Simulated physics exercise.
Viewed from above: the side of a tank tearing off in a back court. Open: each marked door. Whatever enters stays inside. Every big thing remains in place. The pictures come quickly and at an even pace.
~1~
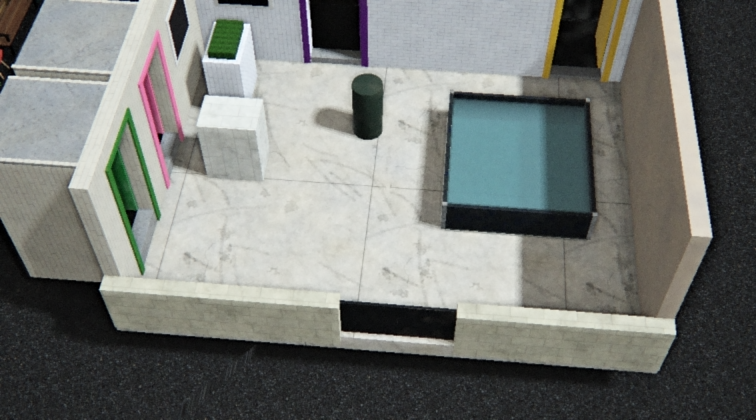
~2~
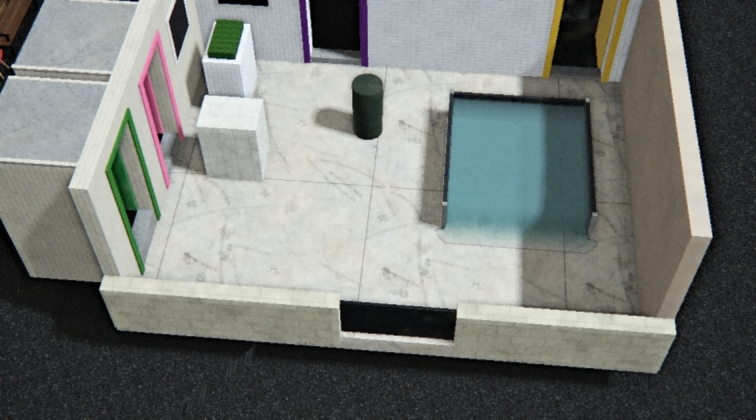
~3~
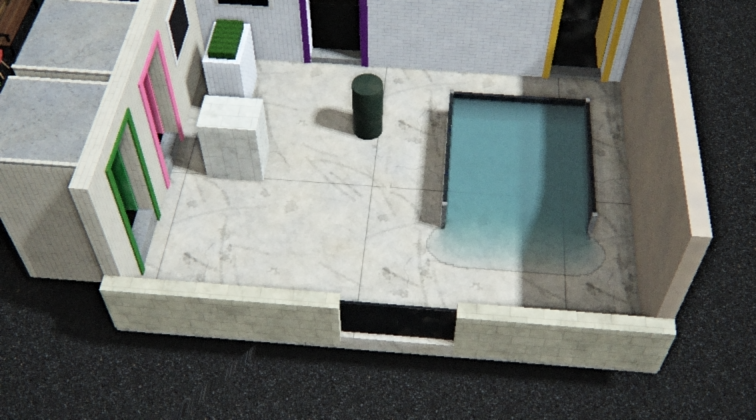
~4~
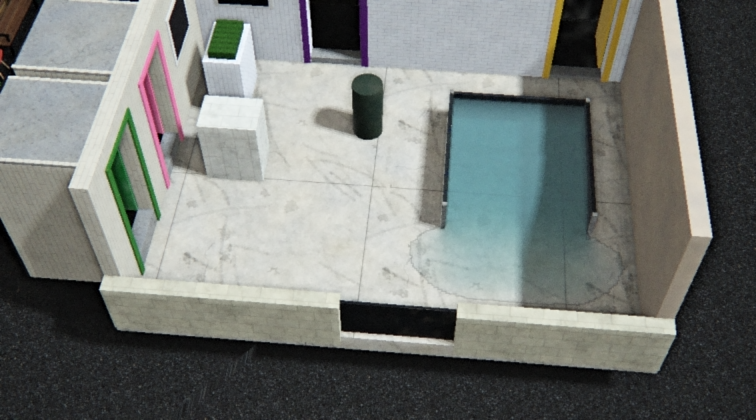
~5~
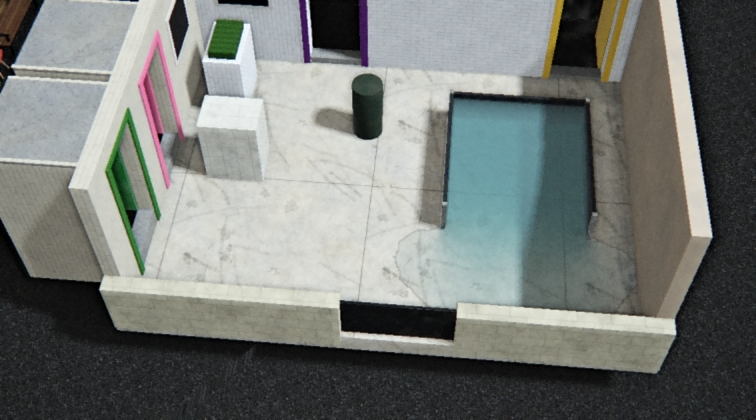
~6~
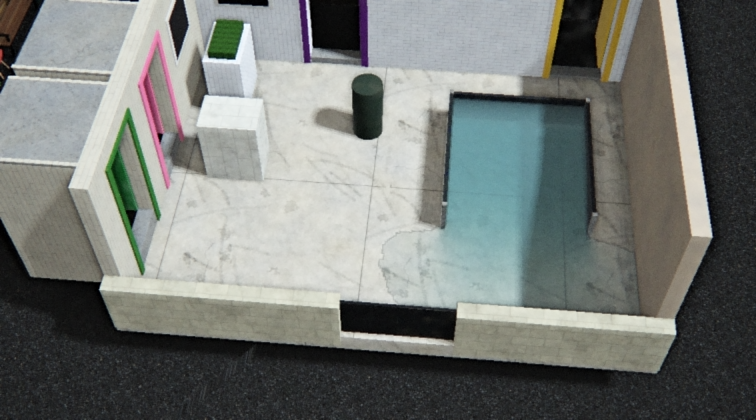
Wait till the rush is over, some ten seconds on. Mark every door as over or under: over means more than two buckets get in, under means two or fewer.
Green door - under; pink door - under; purple door - under; yellow door - over.
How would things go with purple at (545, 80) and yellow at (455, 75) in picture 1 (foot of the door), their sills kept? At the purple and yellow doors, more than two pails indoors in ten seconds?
In that case the purple door keeps within bounds and the yellow door keeps within bounds.
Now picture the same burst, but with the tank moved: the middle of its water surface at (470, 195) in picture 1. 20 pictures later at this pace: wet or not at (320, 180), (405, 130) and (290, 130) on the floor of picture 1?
Log: No flood; no flood; no flood.
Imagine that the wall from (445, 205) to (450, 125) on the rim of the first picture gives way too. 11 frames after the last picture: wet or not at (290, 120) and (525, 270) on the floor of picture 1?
Order as given: Inundated, then unwetted.
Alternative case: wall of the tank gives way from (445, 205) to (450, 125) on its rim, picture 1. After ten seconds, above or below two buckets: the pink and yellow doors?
Door by door, pink door comes in lower, then yellow door comes in lower.
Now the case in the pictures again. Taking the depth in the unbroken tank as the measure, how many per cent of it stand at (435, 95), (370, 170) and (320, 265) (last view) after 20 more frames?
Some 0, 0 and 14 in a hundred.
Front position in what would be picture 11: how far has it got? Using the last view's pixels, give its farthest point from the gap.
The wet edge reaches furthest near (344, 322).
A moment on, water covers 20 % of the floor; the green door not reached, the pink door not reached, the purple door not reached, the yellow door not reached.
Next, water covers 25 % of the floor; the green door not reached, the pink door not reached, the purple door not reached, the yellow door not reached.
Then, water covers 50 % of the floor; the green door wet at the sill, nothing in, the pink door not reached, the purple door not reached, the yellow door not reached.
Later, water covers 80 % of the floor; the green door wet at the sill, nothing in, the pink door wet at the sill, nothing in, the purple door not reached, the yellow door over two buckets in.
In the end, water covers 95 % of the floor; the green door wet at the sill, nothing in, the pink door wet at the sill, nothing in, the purple door wet at the sill, nothing in, the yellow door far over two buckets in.
